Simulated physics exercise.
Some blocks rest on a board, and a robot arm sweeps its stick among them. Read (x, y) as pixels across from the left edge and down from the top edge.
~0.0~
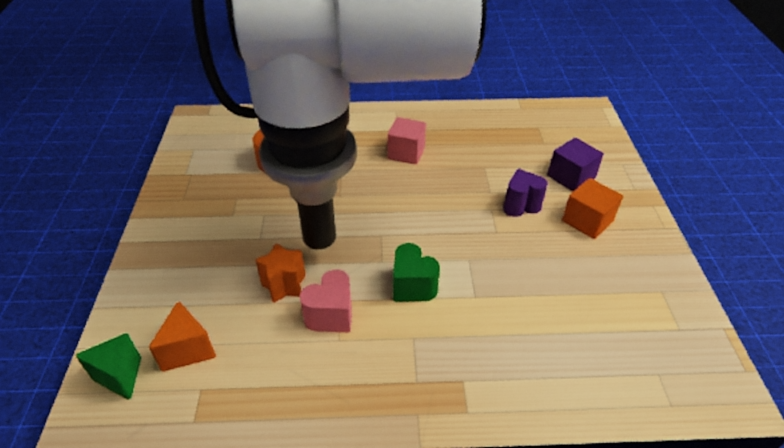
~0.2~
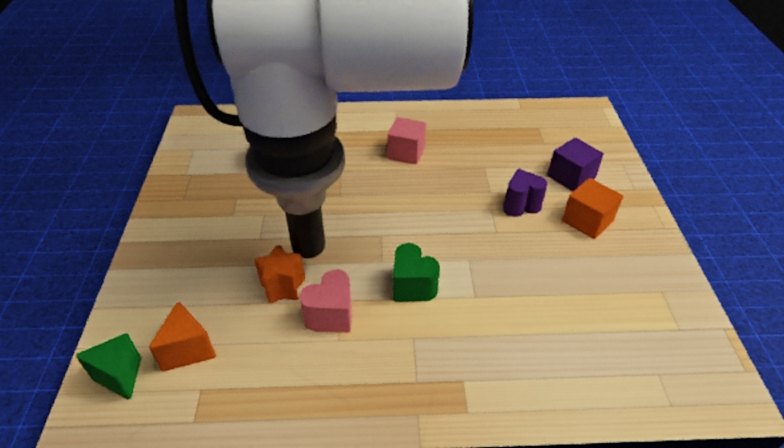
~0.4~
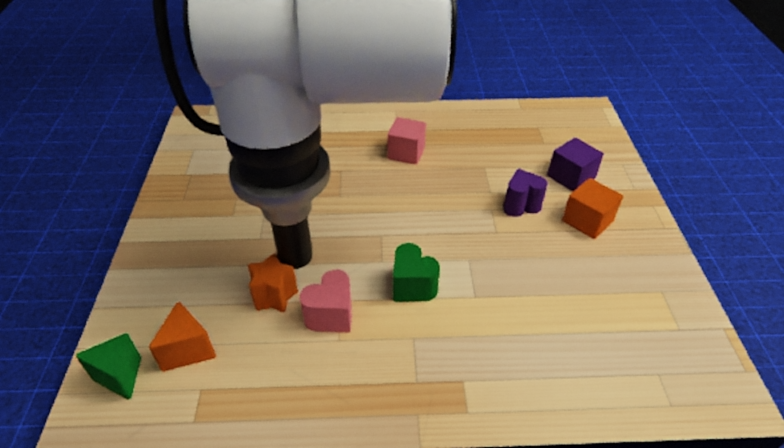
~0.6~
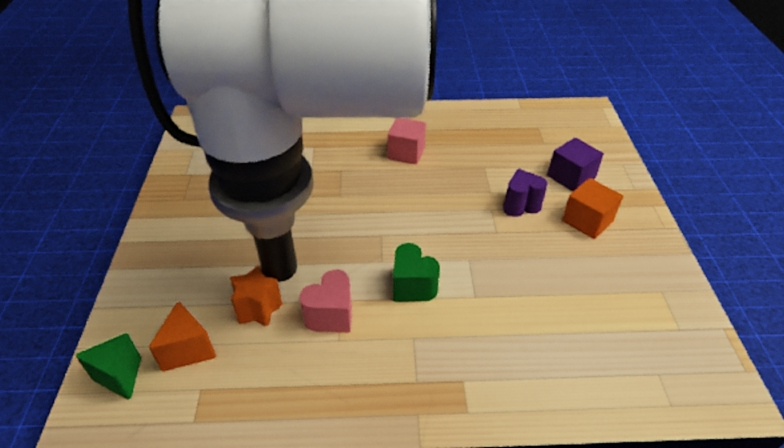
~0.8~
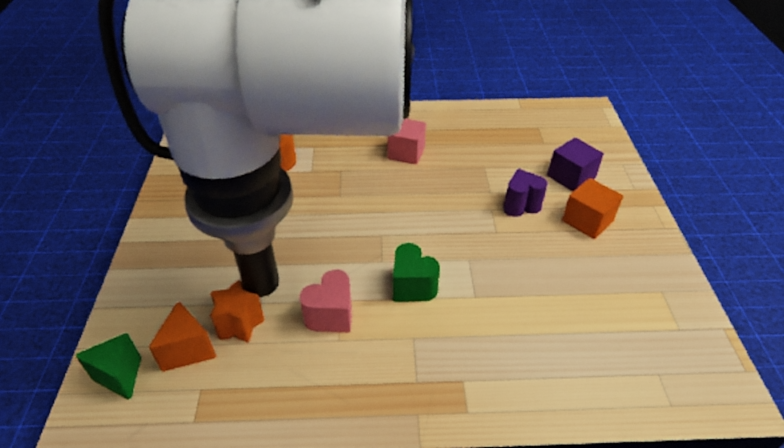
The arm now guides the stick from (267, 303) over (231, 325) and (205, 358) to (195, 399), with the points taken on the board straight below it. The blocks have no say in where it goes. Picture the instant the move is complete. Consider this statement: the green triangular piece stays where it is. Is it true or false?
Verdict: False.
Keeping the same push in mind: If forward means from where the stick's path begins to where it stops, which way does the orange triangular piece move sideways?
It goes toward the right-hand side.
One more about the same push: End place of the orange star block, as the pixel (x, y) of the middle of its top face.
In the picture, that point is around (142, 396).
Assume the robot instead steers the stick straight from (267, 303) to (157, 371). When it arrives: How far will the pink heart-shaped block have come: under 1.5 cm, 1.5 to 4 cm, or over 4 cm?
Less than 1.5 cm.
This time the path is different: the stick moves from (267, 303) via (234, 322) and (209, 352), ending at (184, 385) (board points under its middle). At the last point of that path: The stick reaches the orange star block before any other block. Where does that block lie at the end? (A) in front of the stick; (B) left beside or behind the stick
I choose A.
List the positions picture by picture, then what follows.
The first picture shows lower end of the stick (320, 239), tops of blocks, green triangular piece (106, 354), orange triangular piece (178, 326), orange star block (280, 260), pink heart-shaped block (329, 291).
The second picture shows stick (309, 248), orange star block (278, 262).
The third picture shows stick (296, 258), orange star block (269, 271).
The fourth picture shows stick (280, 270), orange star block (252, 284).
The fifth picture shows stick (262, 285), green triangular piece (106, 354), orange triangular piece (178, 326), orange star block (232, 299), pink heart-shaped block (329, 291).
On the path given first. One third of the way, stick (223, 308); orange triangular piece (153, 344), turned 20° clockwise; orange star block (195, 328).
Two thirds of the way, stick (197, 342); green triangular piece (88, 362), turned 35° clockwise; orange triangular piece (118, 377), turned 25° clockwise; orange star block (163, 363).
At the end, stick (186, 382); green triangular piece (87, 362), turned 40° clockwise; orange triangular piece (98, 396), turned 45° clockwise; orange star block (142, 396), turned 15° clockwise; pink heart-shaped block not moved.
